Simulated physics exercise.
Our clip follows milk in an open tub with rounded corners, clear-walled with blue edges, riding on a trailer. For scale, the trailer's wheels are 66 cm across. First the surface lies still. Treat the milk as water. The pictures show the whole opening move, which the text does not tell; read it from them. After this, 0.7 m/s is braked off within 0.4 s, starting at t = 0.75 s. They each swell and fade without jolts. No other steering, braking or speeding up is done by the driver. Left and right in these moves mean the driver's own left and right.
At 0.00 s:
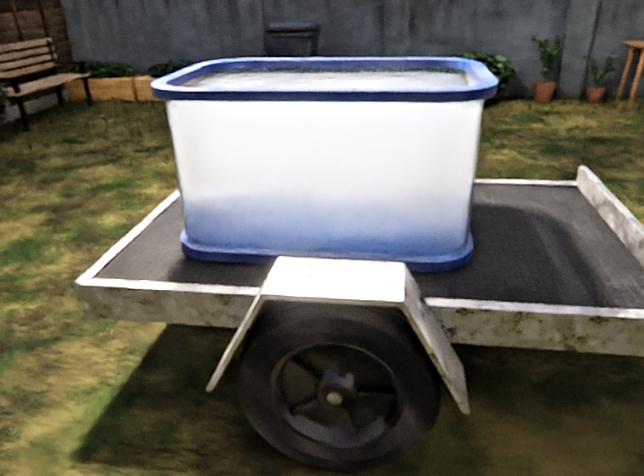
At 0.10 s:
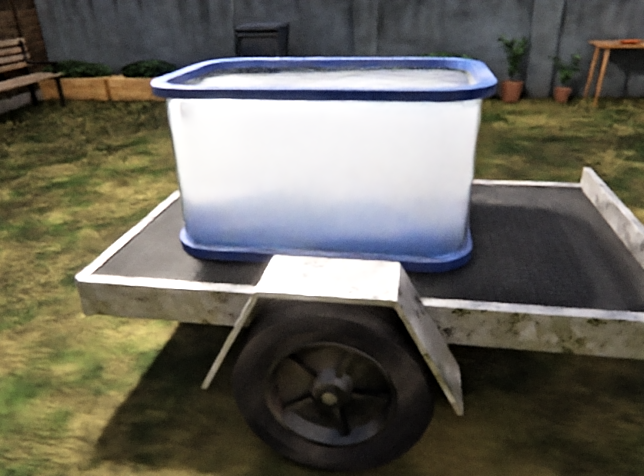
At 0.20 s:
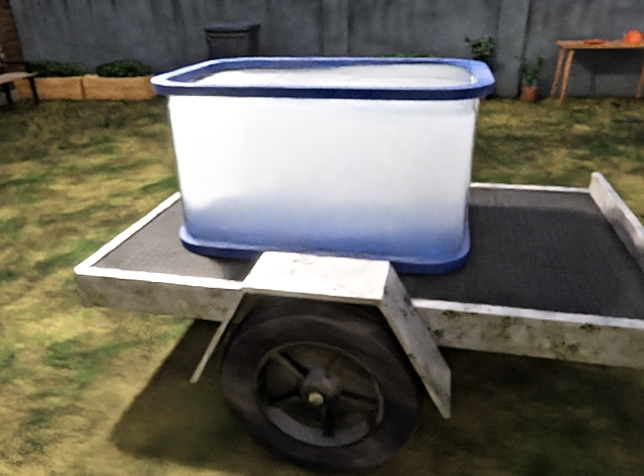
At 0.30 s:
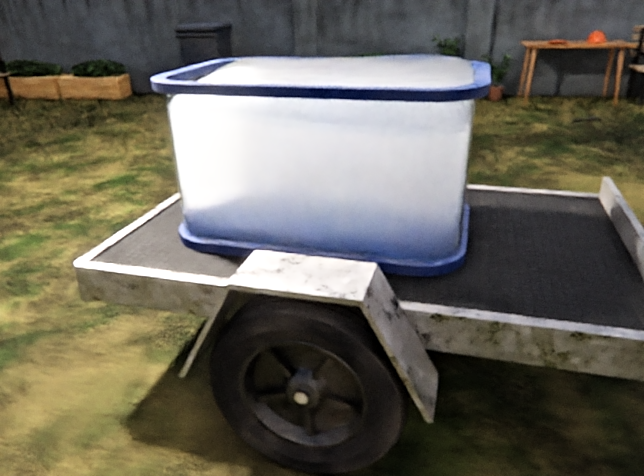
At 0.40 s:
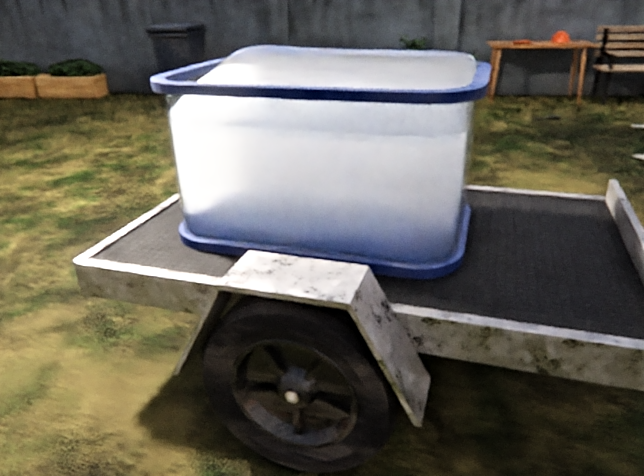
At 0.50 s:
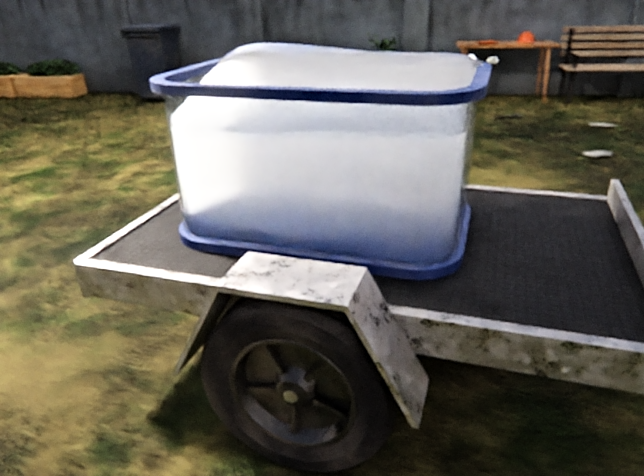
A large clear-walled tub with blue edges, filled with white milk, rides on a flat trailer in a grassy yard, seen from the side and slightly above. Behind it are a grey wall, wooden planters, a dark bin, potted plants, a table and benches. The camera travels with the trailer as its wheel turns and the background slides left, while the level milk heaps towards the far side and white splashes appear at right.
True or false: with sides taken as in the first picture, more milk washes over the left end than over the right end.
False.
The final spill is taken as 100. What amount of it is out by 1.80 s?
About 60 %.
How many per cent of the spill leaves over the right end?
Near 30 per cent of the spill.
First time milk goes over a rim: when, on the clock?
I'd put it at near 0.7 seconds.
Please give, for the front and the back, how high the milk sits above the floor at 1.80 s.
At the front 44 cm, at the back 64 cm.
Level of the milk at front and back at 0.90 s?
About 56 cm in front and 52 cm behind.
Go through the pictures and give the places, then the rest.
In the first picture, the milk reaches (458, 97) at the front end; it reaches (188, 96) at the back end; no slope yet; the front is on the right, levels are read along the near wall; a wheel hub at (334, 406).
In the second picture, the milk reaches (457, 98) at the front end; it reaches (187, 92) at the back end; no slope yet.
In the third picture, the milk reaches (453, 102) at the front end; it reaches (187, 86) at the back end; hardly any slope.
In the fourth picture, the milk reaches (448, 117) at the front end; it reaches (189, 101) at the back end; it is heaped 10° towards the far side.
In the fifth picture, the milk reaches (444, 123) at the front end; it reaches (189, 107) at the back end; it is heaped 18° towards the far side.
In the sixth picture, the milk reaches (443, 124) at the front end; it reaches (189, 113) at the back end; it is heaped 19° towards the far side; a wheel hub at (287, 403).
By 0.90 s it stands 52 cm high behind and 56 cm in front; 1 per cent has gone over the far side.
By 1.30 s it stands 42 cm high behind and 65 cm in front; 2 per cent has gone mostly over the far side, some over the right end.
By 1.80 s it stands 63 cm high behind and 44 cm in front; 5 per cent has gone over the far side and the right end, a little elsewhere.
By 4.14 s 8 per cent has gone over the right end and the far side, a little elsewhere; the right end has passed 3 per cent and the left end 1.
